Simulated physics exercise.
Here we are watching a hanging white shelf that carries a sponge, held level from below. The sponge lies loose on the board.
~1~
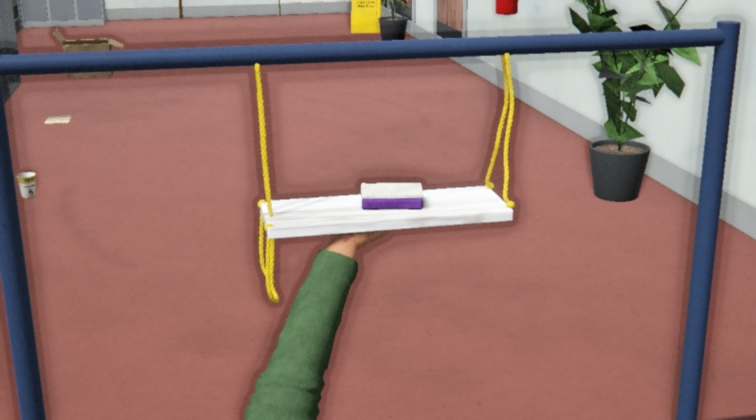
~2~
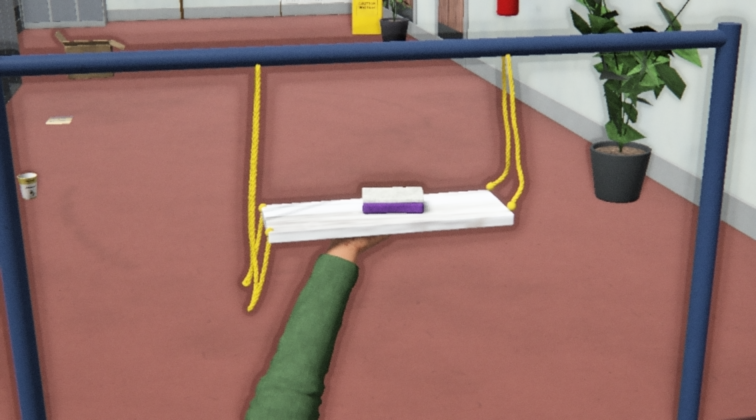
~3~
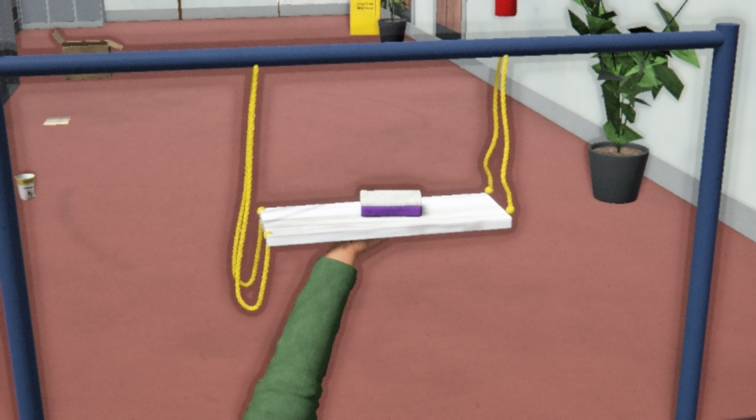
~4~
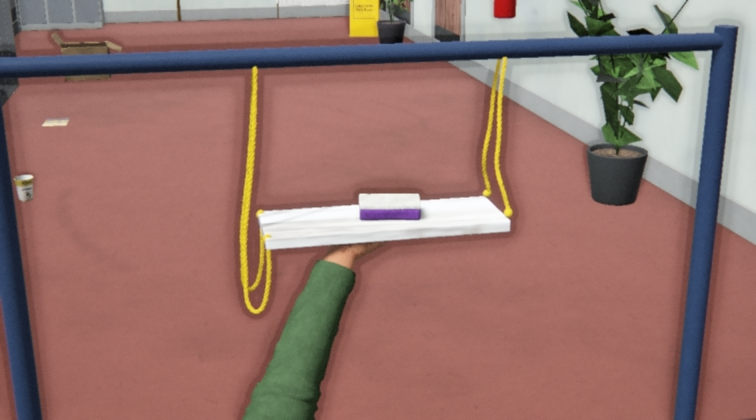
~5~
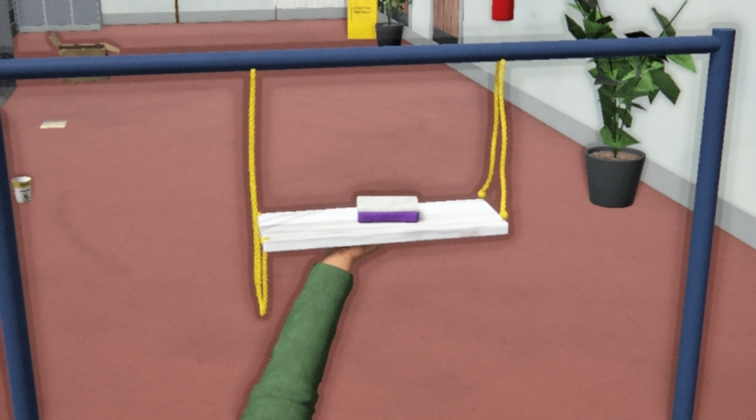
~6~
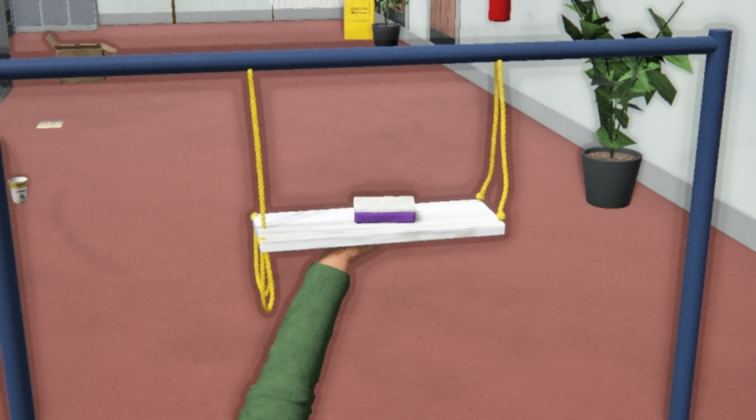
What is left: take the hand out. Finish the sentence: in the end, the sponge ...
In the end, the sponge slips off the left end.
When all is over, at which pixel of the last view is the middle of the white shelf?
Roughly at (406, 298).
Then, 0.44 s past the final frame, board tipped 13° down to the left; sponge sliding near (255, 273).
Then, 0.98 s past the final frame, board tipped 37° down to the left; sponge on the floor.
Then, 1.52 s past the final frame, board tipped 40° down to the left; sponge on the floor.
When it is over, board tipped 43° down to the left; sponge on the floor. The sponge slides off to the left.
